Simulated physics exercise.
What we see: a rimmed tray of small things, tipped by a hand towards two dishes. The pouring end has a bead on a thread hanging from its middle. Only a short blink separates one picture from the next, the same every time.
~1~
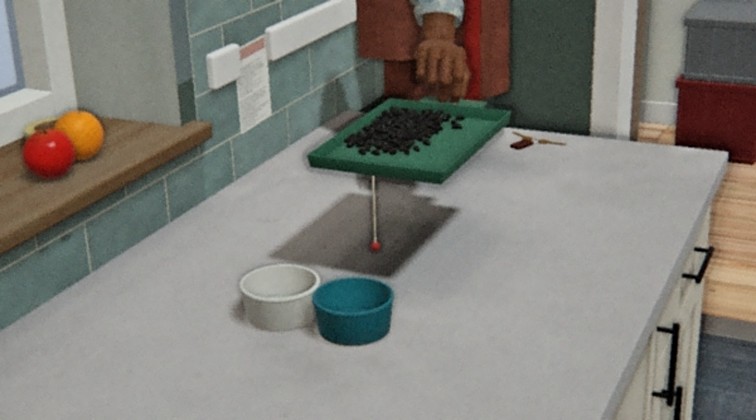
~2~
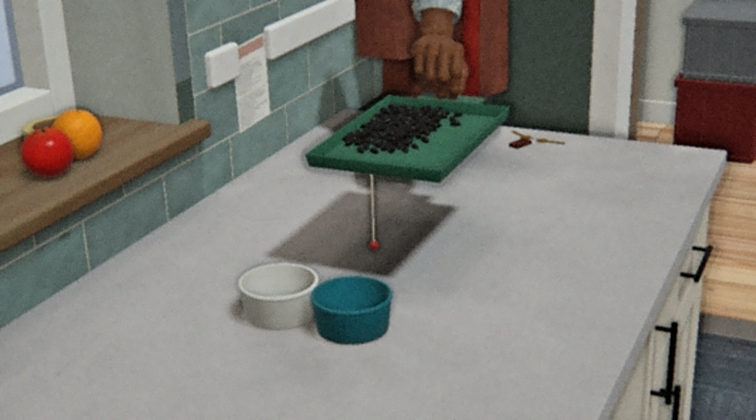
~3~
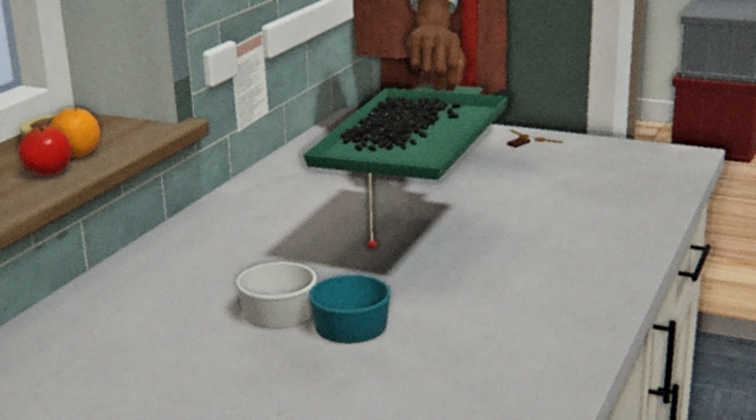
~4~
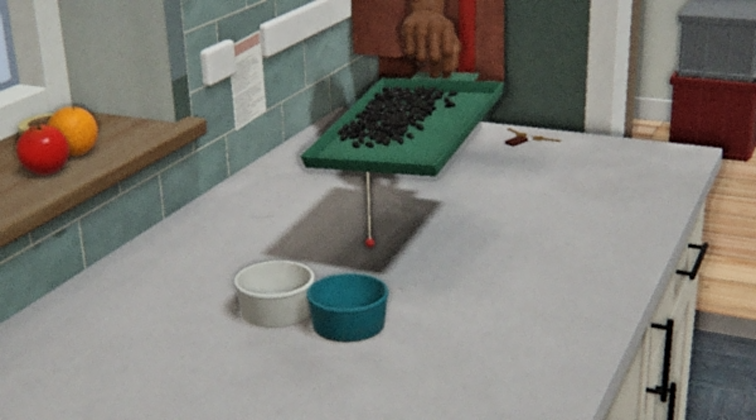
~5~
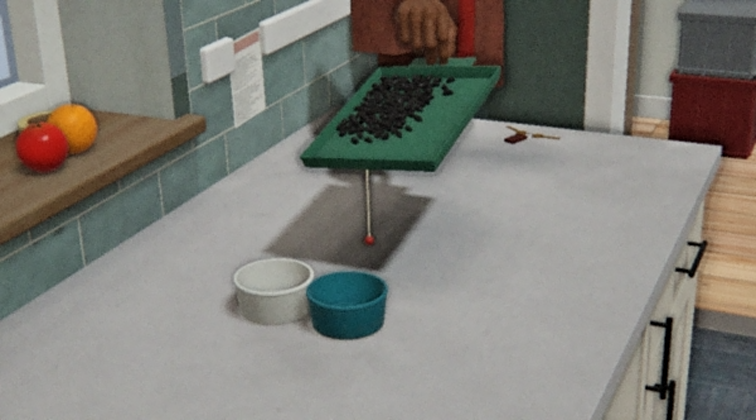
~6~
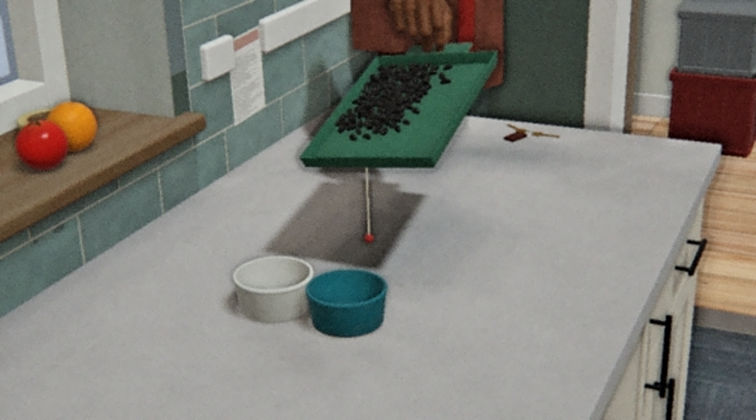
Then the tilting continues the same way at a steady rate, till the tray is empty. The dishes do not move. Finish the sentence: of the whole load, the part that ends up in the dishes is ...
... less than half.
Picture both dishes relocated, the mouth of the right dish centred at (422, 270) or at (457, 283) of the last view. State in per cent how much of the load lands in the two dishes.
The first try gives 30 per cent, the second 0 per cent.
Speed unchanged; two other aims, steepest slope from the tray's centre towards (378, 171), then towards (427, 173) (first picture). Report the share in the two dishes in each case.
That comes to 30 per cent the first time and 10 per cent the second.
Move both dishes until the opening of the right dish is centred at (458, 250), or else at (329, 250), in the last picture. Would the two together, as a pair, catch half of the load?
Placing 1: A minority of it. Placing 2: A majority of it.
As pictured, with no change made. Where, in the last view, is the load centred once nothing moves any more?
Once it all stops, the middle lies near (308, 278).
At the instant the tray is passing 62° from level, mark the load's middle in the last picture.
About (337, 130).
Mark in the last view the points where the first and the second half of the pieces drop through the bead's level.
It passes near (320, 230) first and then near (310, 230).
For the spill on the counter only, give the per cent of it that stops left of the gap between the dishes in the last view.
Near 50 in a hundred.
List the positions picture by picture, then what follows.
Corners of the pouring end at (310, 154) and (441, 171), level; middle of the load at (404, 129), black beans; left dish at (262, 311); right dish at (336, 326); bead on its thread at (375, 247), in the first picture.
Corners of the pouring end at (309, 154) and (439, 169), level; middle of the load at (402, 126), in the second picture.
Corners of the pouring end at (306, 154) and (437, 167), tipped barely, lowest at the left corner; middle of the load at (400, 121), in the third picture.
Corners of the pouring end at (304, 155) and (434, 164), tipped a little, lowest at the left corner; middle of the load at (397, 113), in the fourth picture.
Corners of the pouring end at (303, 155) and (432, 159), tipped a little, lowest at the left corner; middle of the load at (395, 104), in the fifth picture.
Corners of the pouring end at (302, 156) and (431, 156), tipped clearly, lowest at the left corner; middle of the load at (393, 96); left dish at (255, 303); right dish at (330, 318), in the sixth picture.
Soon after the last picture, tray tipped steeply; nearly all on the tray; a stray few outside both; a small part in the air.
A little later, tray tipped past a quarter turn; most on the tray; a stray few in the left dish; a small part outside both; a stray few in the air.
Later still, tray tipped past a quarter turn; a stray few in the left dish; nearly all outside both.
At rest, tray tipped past a quarter turn; none in the right dish; a stray few in the left dish; nearly all outside both.
